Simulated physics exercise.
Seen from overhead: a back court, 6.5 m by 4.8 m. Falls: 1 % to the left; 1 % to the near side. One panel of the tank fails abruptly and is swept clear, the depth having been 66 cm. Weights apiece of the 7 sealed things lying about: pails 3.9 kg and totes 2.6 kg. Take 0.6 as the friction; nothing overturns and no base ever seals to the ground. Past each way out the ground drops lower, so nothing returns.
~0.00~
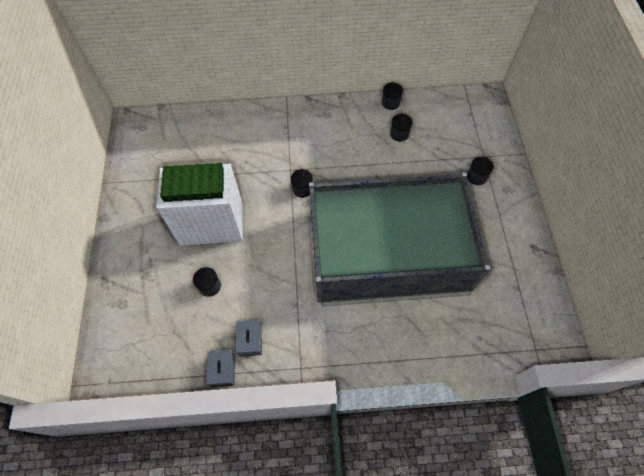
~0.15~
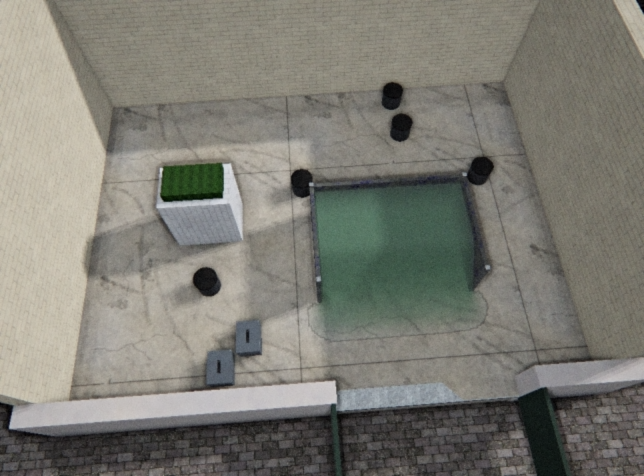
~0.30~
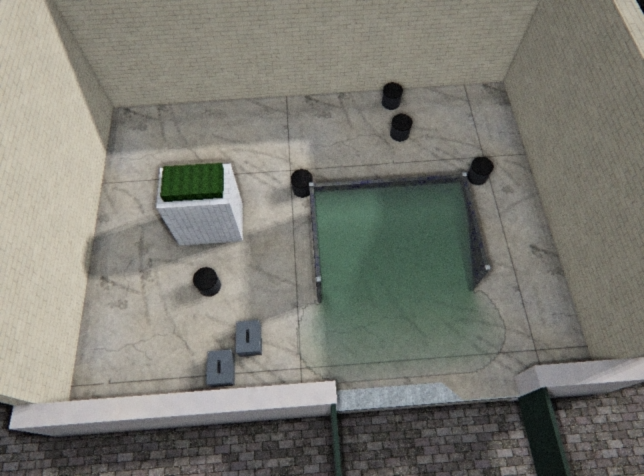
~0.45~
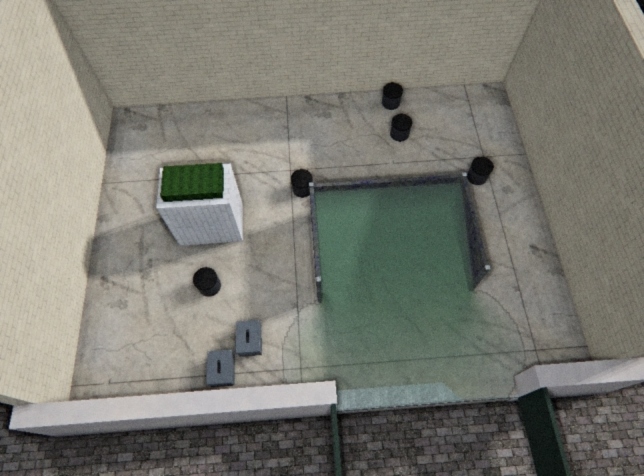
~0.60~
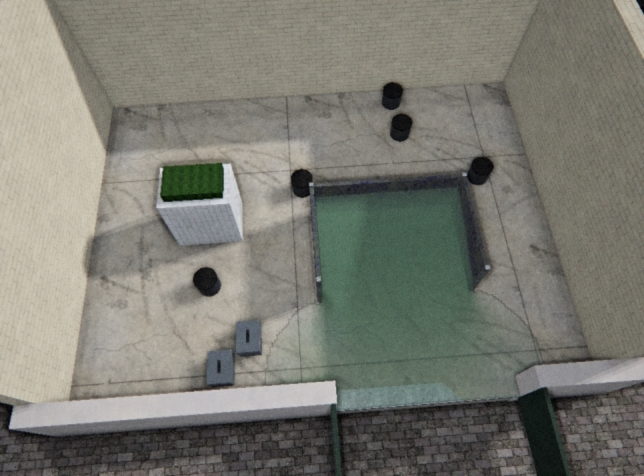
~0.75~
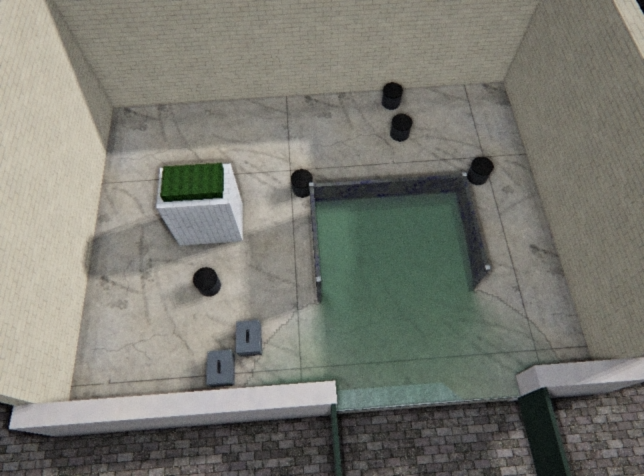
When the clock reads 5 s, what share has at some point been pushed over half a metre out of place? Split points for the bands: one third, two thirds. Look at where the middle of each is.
My call: Under one third.
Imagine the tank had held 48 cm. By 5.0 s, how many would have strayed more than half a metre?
In that case the number is 1.
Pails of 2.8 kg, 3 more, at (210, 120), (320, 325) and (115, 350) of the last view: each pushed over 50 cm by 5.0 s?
Taking them one by one: It stays within, then it goes beyond, then it goes beyond.
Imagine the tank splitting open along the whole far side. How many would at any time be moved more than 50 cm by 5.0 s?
Count: 4.
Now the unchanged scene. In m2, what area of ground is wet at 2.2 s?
That flooded area is roughly 11.5 m2.
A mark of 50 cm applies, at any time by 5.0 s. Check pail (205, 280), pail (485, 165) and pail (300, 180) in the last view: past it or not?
Taking them in turn, the answers are smaller, smaller and smaller.
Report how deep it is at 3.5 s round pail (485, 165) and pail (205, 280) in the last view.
1 and 1 cm.
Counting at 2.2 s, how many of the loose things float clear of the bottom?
It comes to 0 of them.
After 1.1 s 0 of 7 are over 50 cm from their spots; 0 afloat.
After 2.2 s 1 of 7 are over 50 cm from their spots; 0 afloat.
After 3.5 s 1 of 7 are over 50 cm from their spots; 1 afloat.
After 5.0 s 1 of 7 are over 50 cm from their spots, and 1 have been at some point; 0 afloat.
